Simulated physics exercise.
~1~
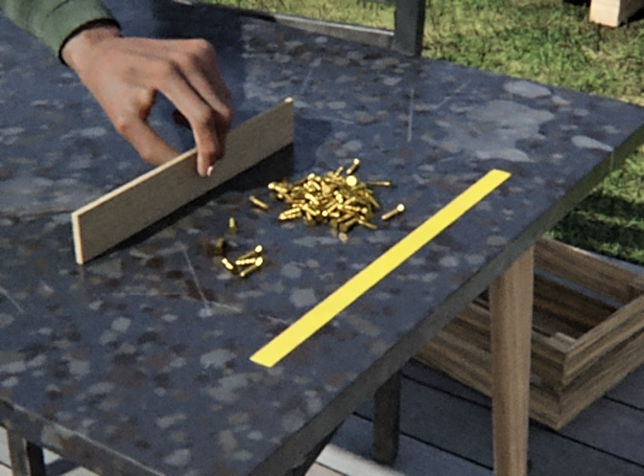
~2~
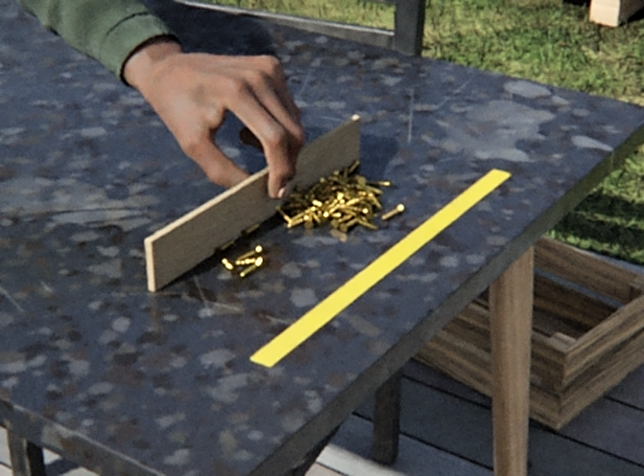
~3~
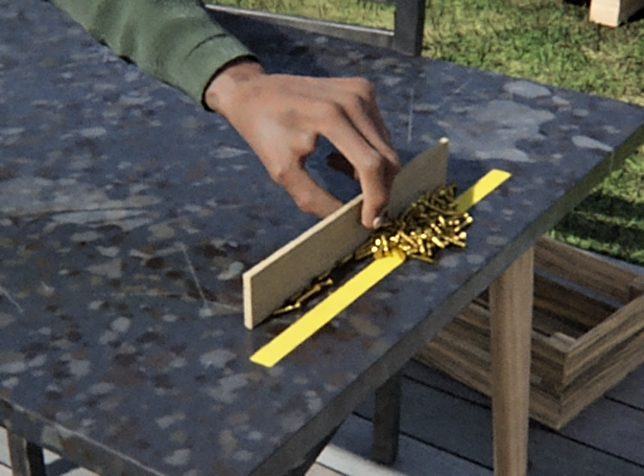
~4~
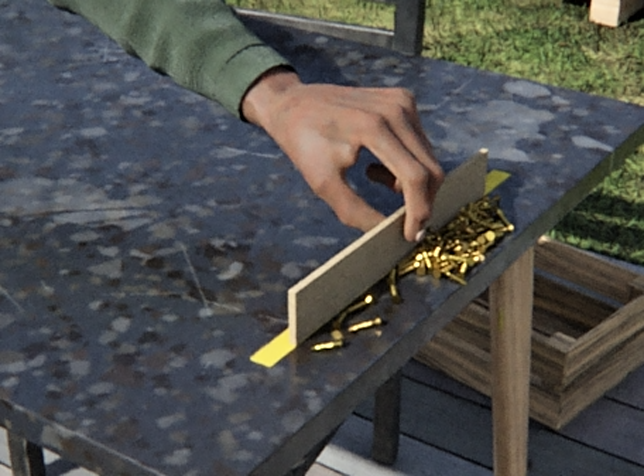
On a speckled stone table outdoors, a hand pushes brass screws with a board past yellow tape.
